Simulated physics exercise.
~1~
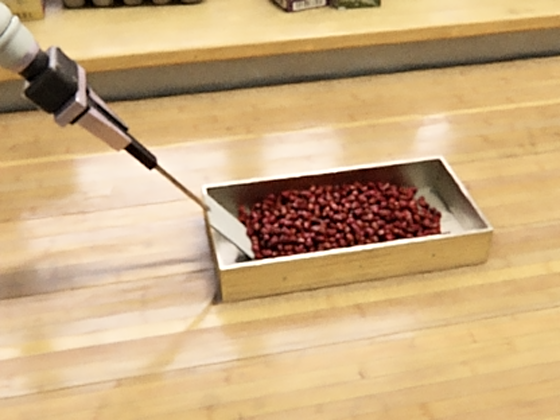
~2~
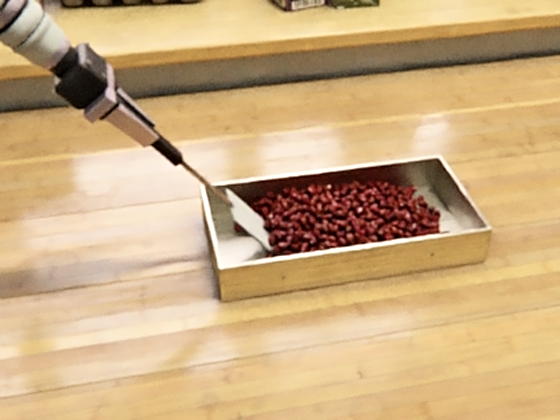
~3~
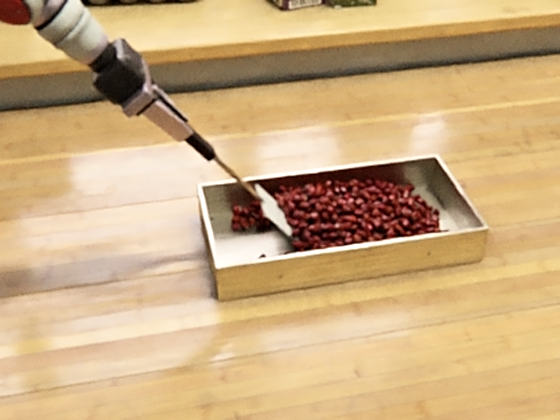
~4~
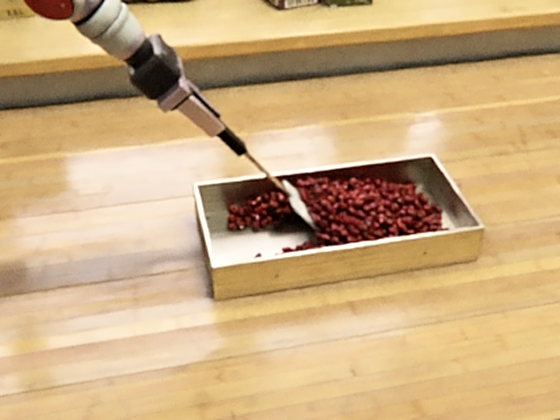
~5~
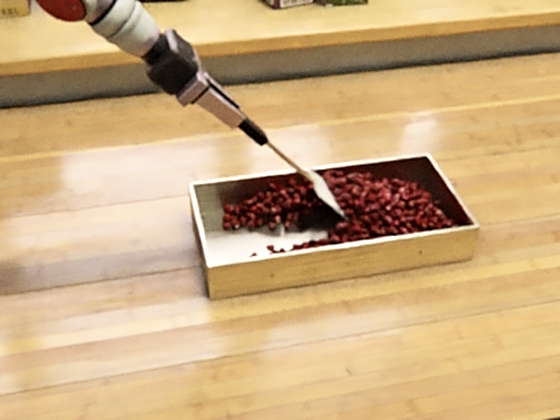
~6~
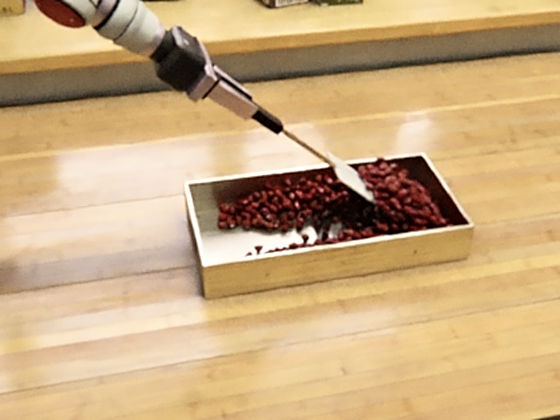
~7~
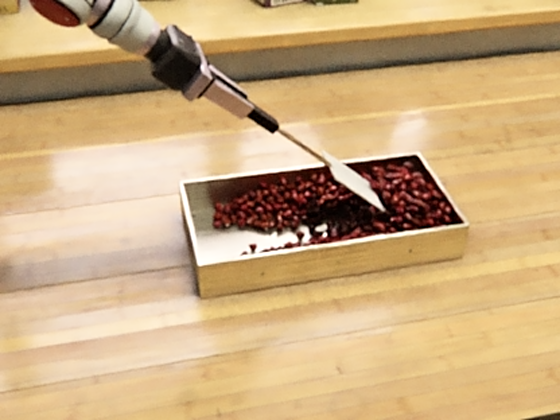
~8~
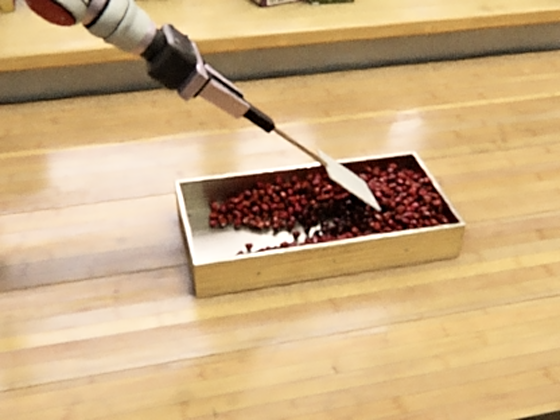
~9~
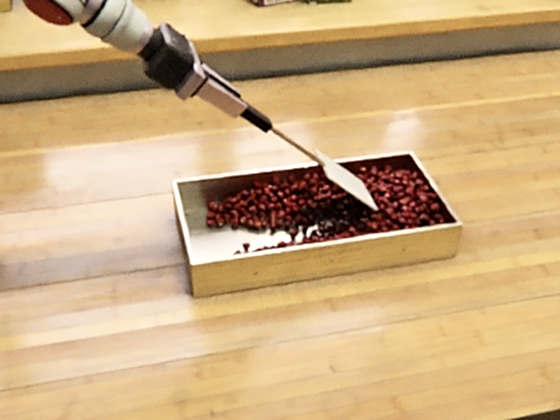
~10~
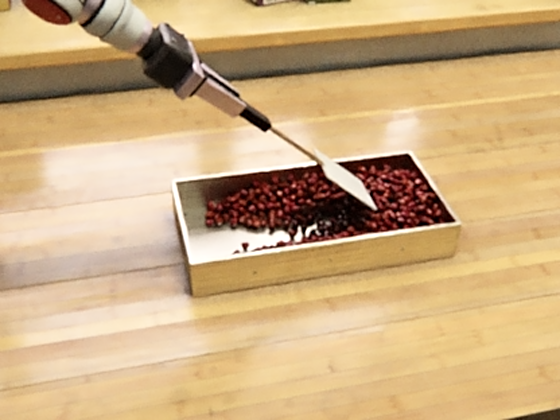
A robot arm pushed a flat paddle through dark red beans in a shallow rectangular tray, sweeping from left to right and heaping them toward the right end, then stopped with the blade resting among them and some bare tray showing at left.
